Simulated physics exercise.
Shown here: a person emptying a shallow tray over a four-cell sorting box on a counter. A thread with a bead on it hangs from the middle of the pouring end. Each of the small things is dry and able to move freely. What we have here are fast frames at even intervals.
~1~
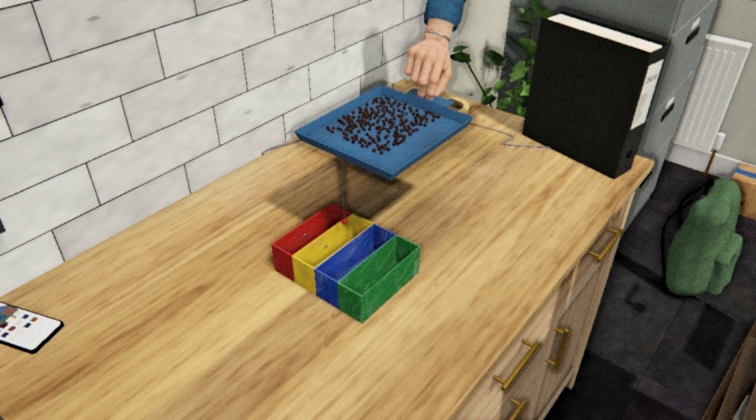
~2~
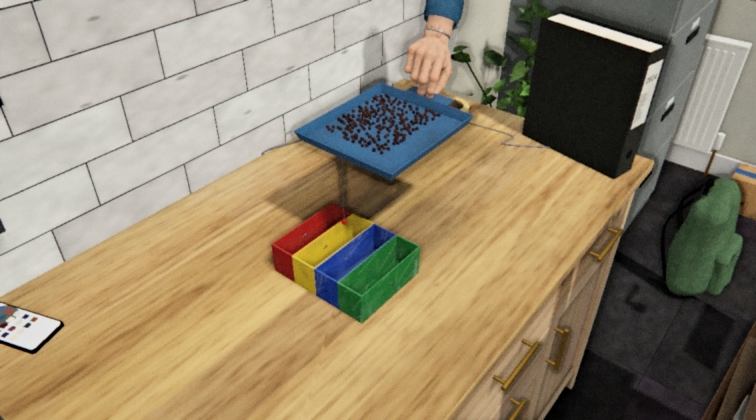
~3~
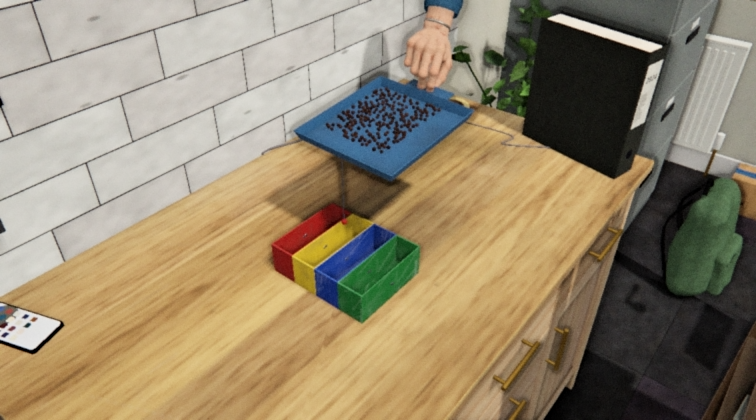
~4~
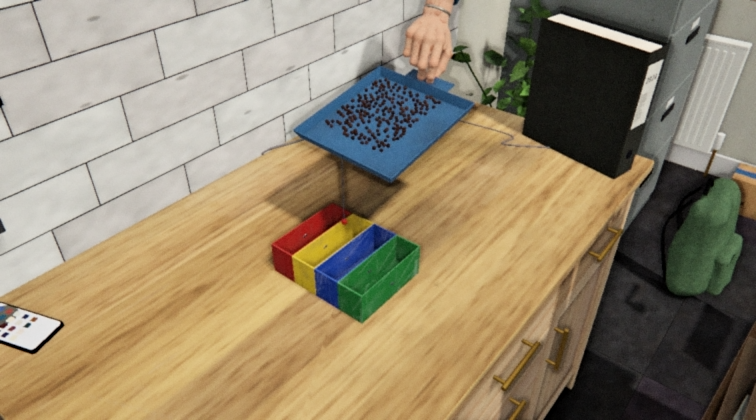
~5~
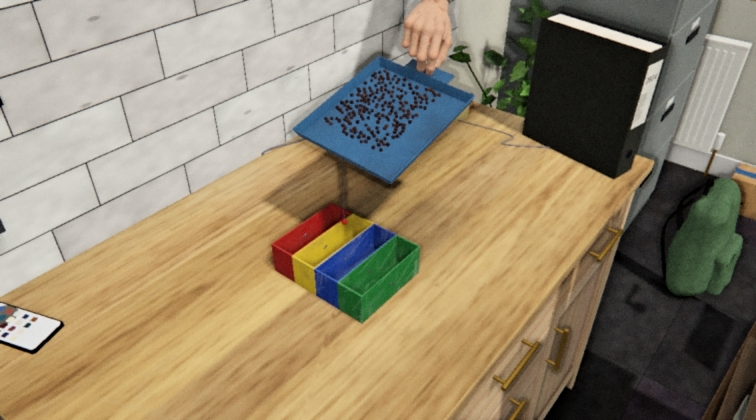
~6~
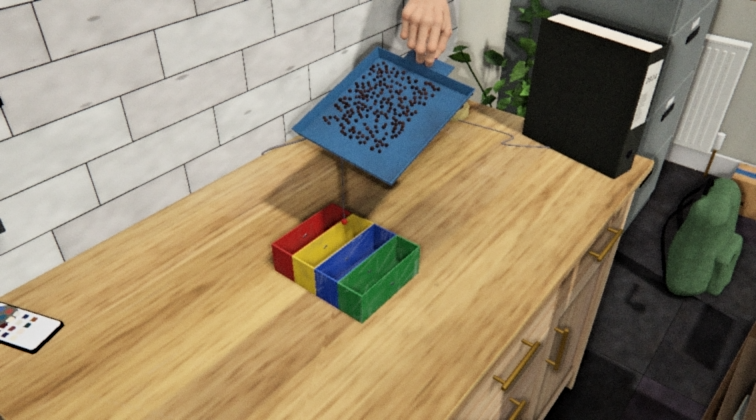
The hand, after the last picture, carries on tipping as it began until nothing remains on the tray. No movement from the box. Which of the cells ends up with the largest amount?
The green cell ends up with the largest amount.
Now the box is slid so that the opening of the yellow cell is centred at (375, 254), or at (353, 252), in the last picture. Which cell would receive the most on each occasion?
The cell in yellow first, the cell in blue second.
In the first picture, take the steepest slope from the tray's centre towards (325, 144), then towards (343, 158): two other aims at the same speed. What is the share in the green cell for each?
Near 0 % and, after that, 0 %.
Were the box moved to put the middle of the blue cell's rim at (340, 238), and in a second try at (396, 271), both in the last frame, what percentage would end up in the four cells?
50 and 100 in a hundred, in turn.
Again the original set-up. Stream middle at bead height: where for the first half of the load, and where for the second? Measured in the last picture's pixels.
First part (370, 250), rest (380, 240).
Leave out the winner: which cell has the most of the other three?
Ranked number two: Blue.
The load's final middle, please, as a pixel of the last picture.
Around (368, 284).
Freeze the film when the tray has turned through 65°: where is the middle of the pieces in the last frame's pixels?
The centre of the load shows up near (368, 178) in the last view.
Shortly afterwards, tray tipped steeply; near two thirds on the tray; only a few in the green cell; only a few in the blue cell; only a few in the yellow cell; near a quarter falling or outside the box.
Next, tray tipped past a quarter turn; only a few on the tray; near a third in the green cell; near a third in the blue cell; a little in the yellow cell; only a few in the red cell; near a quarter falling or outside the box.
Some moments later, tray tipped past a quarter turn; near half in the green cell; near a third in the blue cell; a little in the yellow cell; only a few in the red cell; a little falling or outside the box.
In the end, tray tipped past a quarter turn; near half in the green cell; near a third in the blue cell; a little in the yellow cell; only a few in the red cell; a little outside the box.
